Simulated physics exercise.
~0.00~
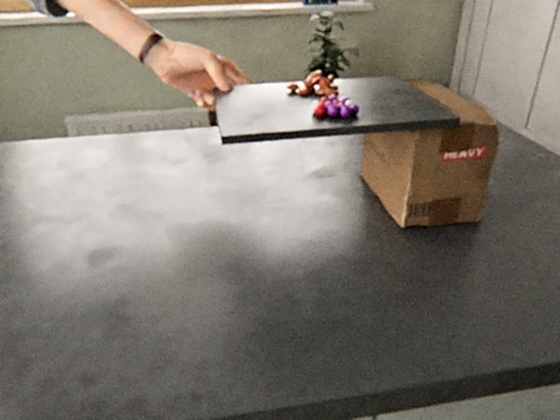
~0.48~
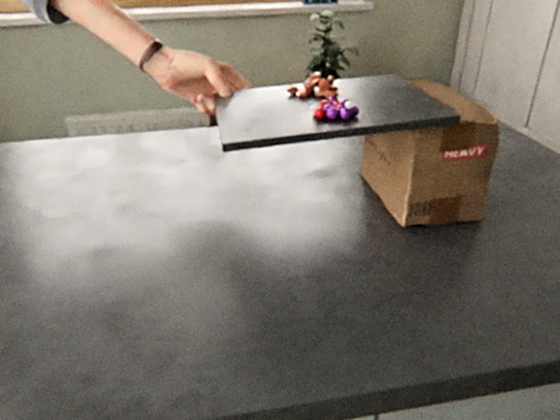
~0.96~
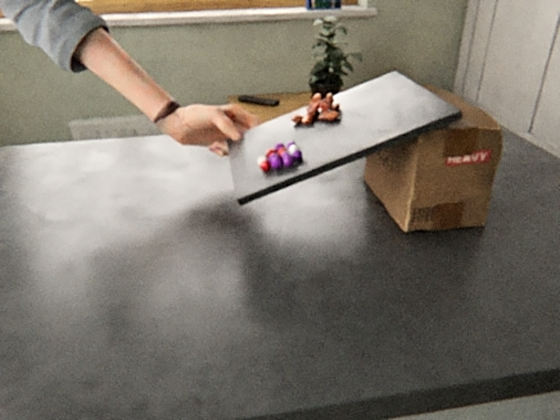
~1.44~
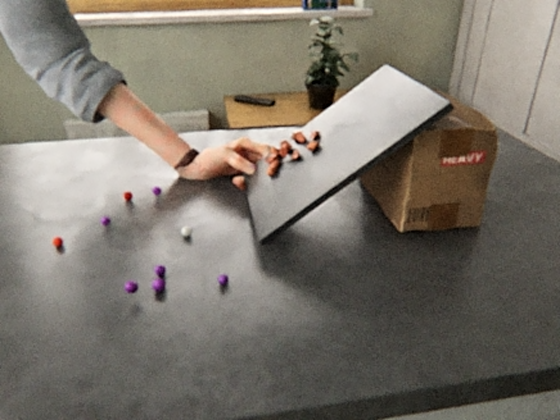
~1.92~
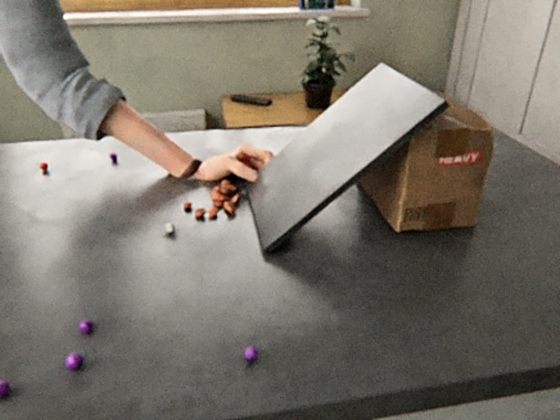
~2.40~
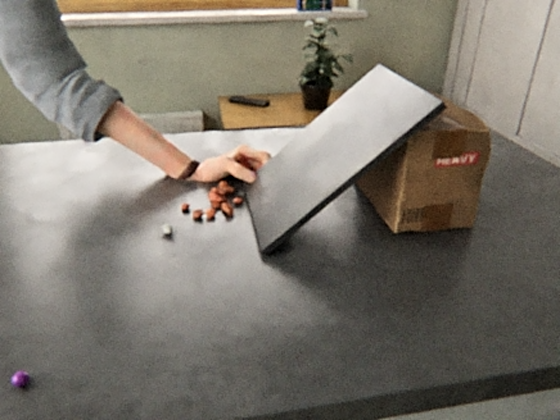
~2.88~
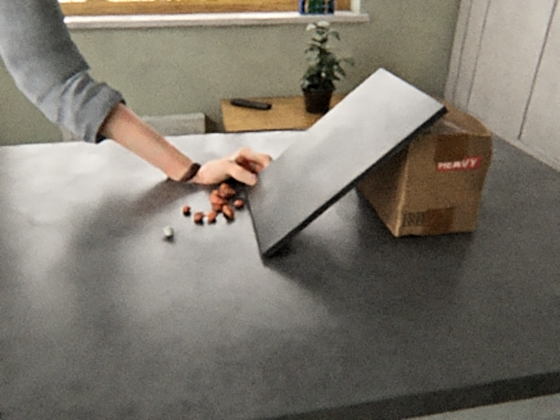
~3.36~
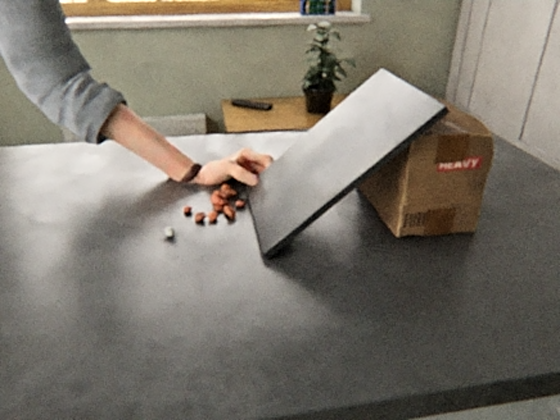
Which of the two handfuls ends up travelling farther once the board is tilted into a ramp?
The front handful of shiny purple and red balls goes farther, most of it rolling away across the counter and out of view, while the brown pieces stop close to the foot of the board.
